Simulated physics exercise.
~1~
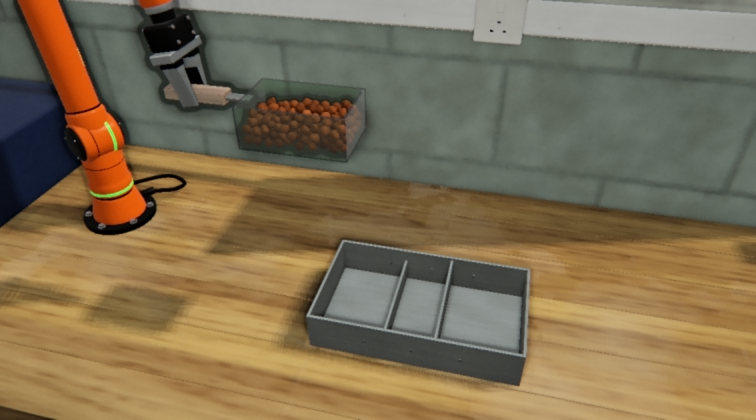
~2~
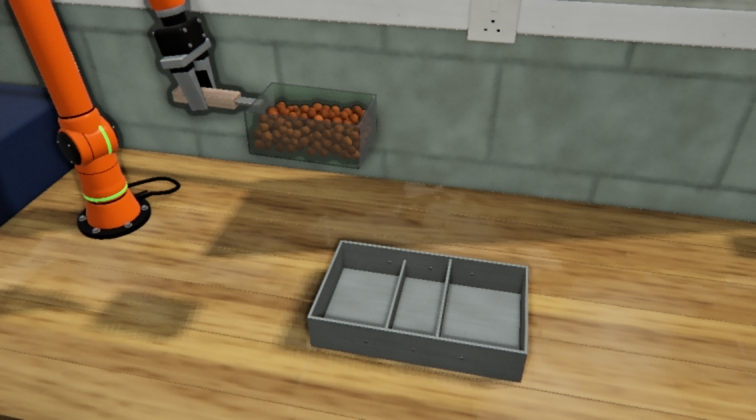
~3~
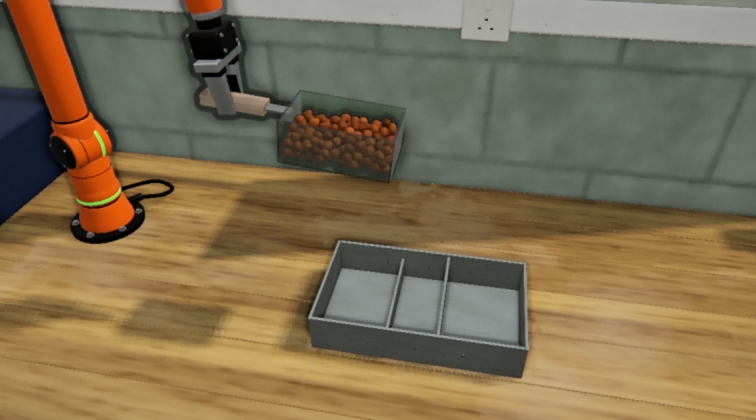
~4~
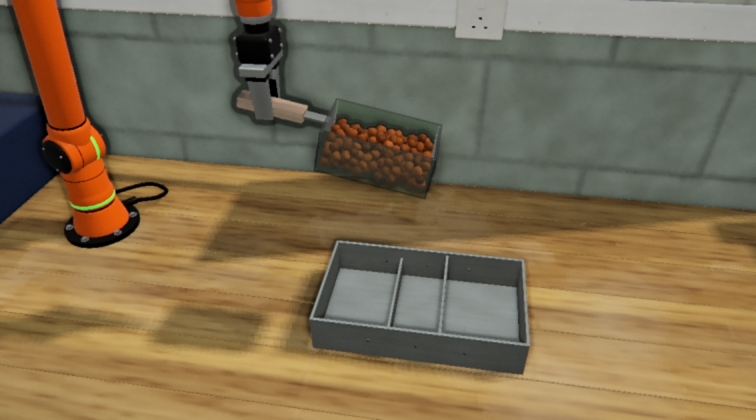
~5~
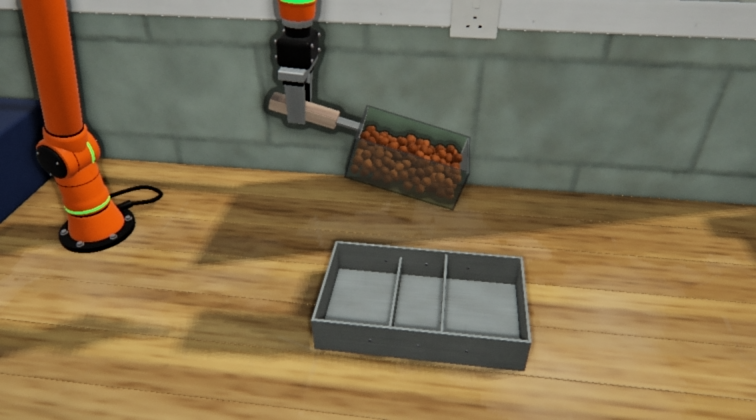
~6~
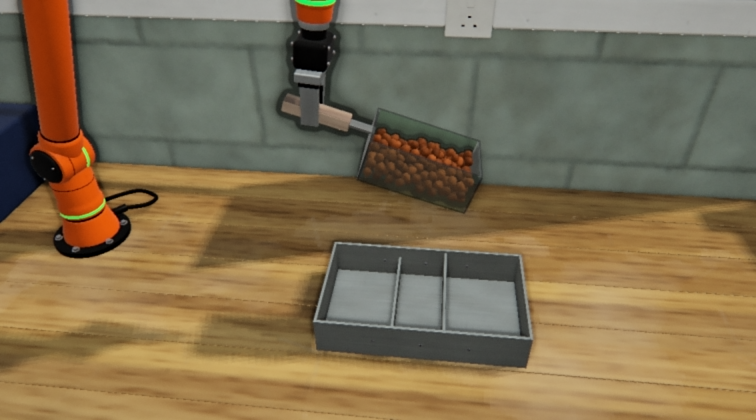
An orange robot arm carried a clear box of small reddish-brown balls rightward along the grey wall, lowering it slightly and gradually tilting its far end downward, while a divided grey tray sat still on the wooden table.
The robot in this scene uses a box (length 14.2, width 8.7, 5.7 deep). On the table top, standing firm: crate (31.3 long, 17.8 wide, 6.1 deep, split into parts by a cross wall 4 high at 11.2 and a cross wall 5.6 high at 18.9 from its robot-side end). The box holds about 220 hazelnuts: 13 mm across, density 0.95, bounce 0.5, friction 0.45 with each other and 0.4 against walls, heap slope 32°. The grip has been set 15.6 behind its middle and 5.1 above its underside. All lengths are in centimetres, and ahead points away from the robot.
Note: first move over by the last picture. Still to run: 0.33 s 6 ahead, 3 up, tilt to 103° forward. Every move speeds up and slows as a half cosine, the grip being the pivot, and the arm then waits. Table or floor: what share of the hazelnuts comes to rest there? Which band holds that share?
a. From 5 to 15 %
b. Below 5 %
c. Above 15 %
Option b: Below 5 %.
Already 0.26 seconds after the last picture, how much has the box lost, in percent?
By then about 20 % is out.
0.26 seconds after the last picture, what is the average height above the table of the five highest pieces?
Those pieces are roughly 28 cm high.
Then, 0.13 s after the last picture, tilted 47° forward, highest piece 28 above the table; 215 in the box.
Then, 0.26 s after the last picture, tilted 95° forward, highest piece 29 above the table; 171 in the box, 13 in the robot-side part, 10 in the middle part, 21 in flight or on a rim.
Then, 0.53 s after the last picture, tilted 103° forward, highest piece 27 above the table; 124 in the box, 66 in the robot-side part, 11 in the middle part, 14 in flight or on a rim.
Then, 1.58 s after the last picture, tilted 103° forward, highest piece 3 above the table; 199 in the robot-side part, 11 in the middle part, 4 on the table or floor, 1 in the far-side part.
Final count, 199 in the robot-side part, 11 in the middle part, 4 on the table or floor, 1 in the far-side part. That is 2 % on the table or floor.
